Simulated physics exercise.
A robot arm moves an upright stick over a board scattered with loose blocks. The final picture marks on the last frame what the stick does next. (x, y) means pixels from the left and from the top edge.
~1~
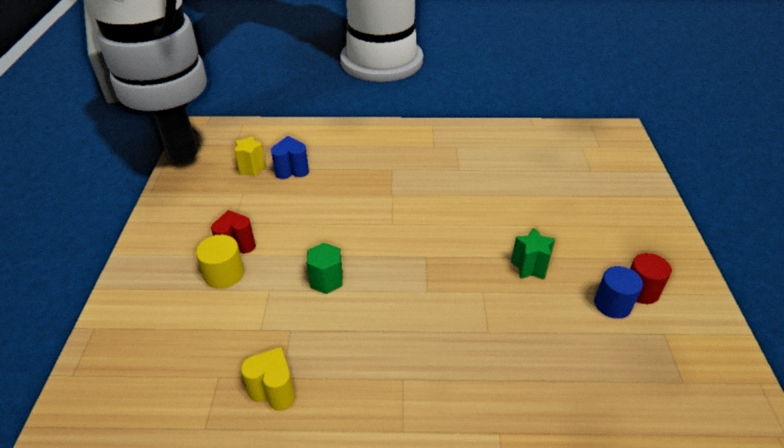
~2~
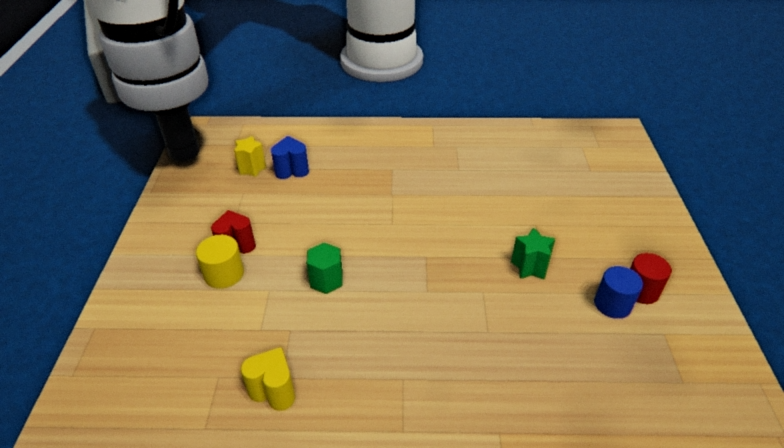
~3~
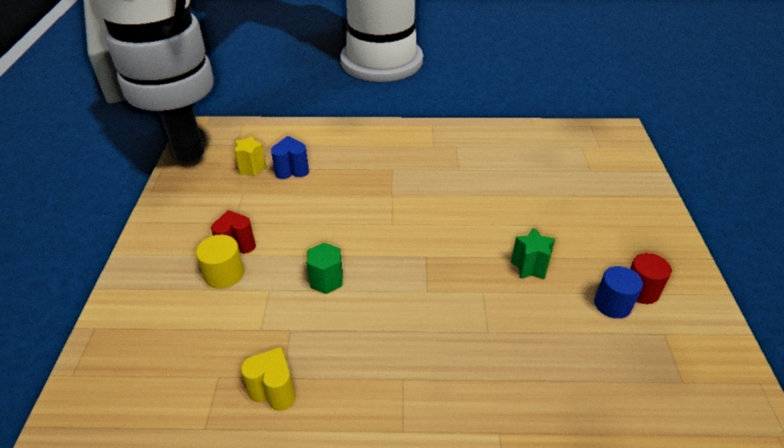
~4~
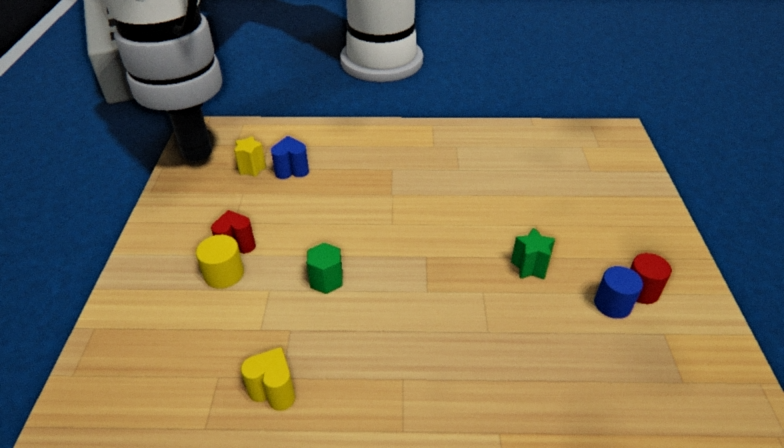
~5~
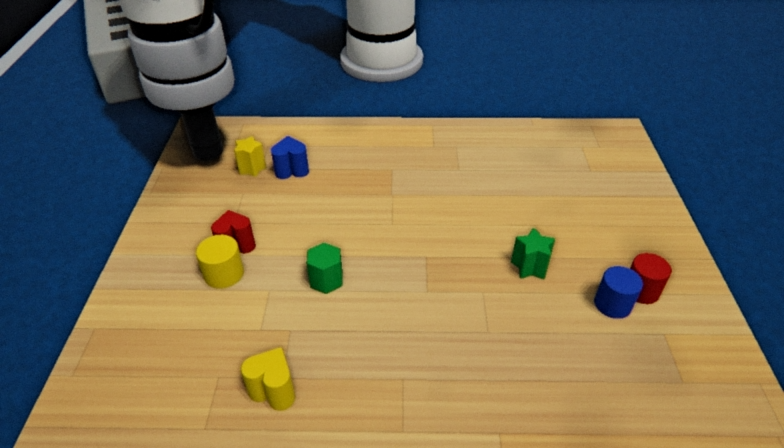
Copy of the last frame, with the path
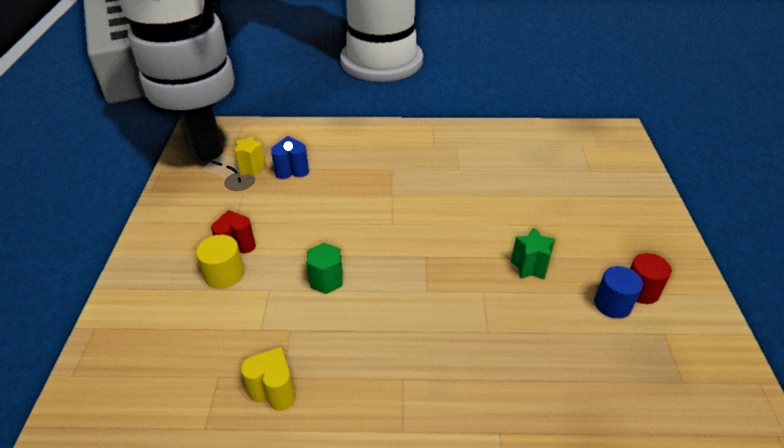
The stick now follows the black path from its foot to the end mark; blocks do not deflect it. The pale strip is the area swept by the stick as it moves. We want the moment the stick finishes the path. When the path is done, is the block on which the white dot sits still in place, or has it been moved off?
The block on which the white dot sits will stay where it stands.
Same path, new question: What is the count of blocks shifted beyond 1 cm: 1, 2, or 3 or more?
Expect one.
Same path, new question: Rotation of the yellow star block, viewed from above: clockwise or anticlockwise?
Bird's-eye view: Counterclockwise.
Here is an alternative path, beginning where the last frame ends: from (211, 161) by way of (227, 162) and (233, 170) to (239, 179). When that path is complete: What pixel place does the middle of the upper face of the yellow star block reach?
My prediction: (263, 153).
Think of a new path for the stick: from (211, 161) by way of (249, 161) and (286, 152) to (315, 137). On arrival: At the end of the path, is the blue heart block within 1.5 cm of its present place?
Final answer: Yes.
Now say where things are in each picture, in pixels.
In the first frame, stick tip at (183, 154); block tops, yellow star block at (247, 144); blue heart block at (288, 146).
In the second frame, stick at (185, 154); blocks unchanged.
In the third frame, stick at (190, 153); blocks unchanged.
In the fourth frame, stick at (198, 153); blocks unchanged.
In the fifth frame, stick at (209, 153); yellow star block at (247, 144); blue heart block at (288, 146).
Path on the board, from (211, 161) via (224, 166) and (236, 172), ending at (240, 181); the dot is on the blue heart block.
The first path, step by step. Halfway along, stick at (229, 160); yellow star block at (251, 144).
At the end, stick at (238, 173); yellow star block at (260, 147), turned 20° anticlockwise; blue heart block in place.
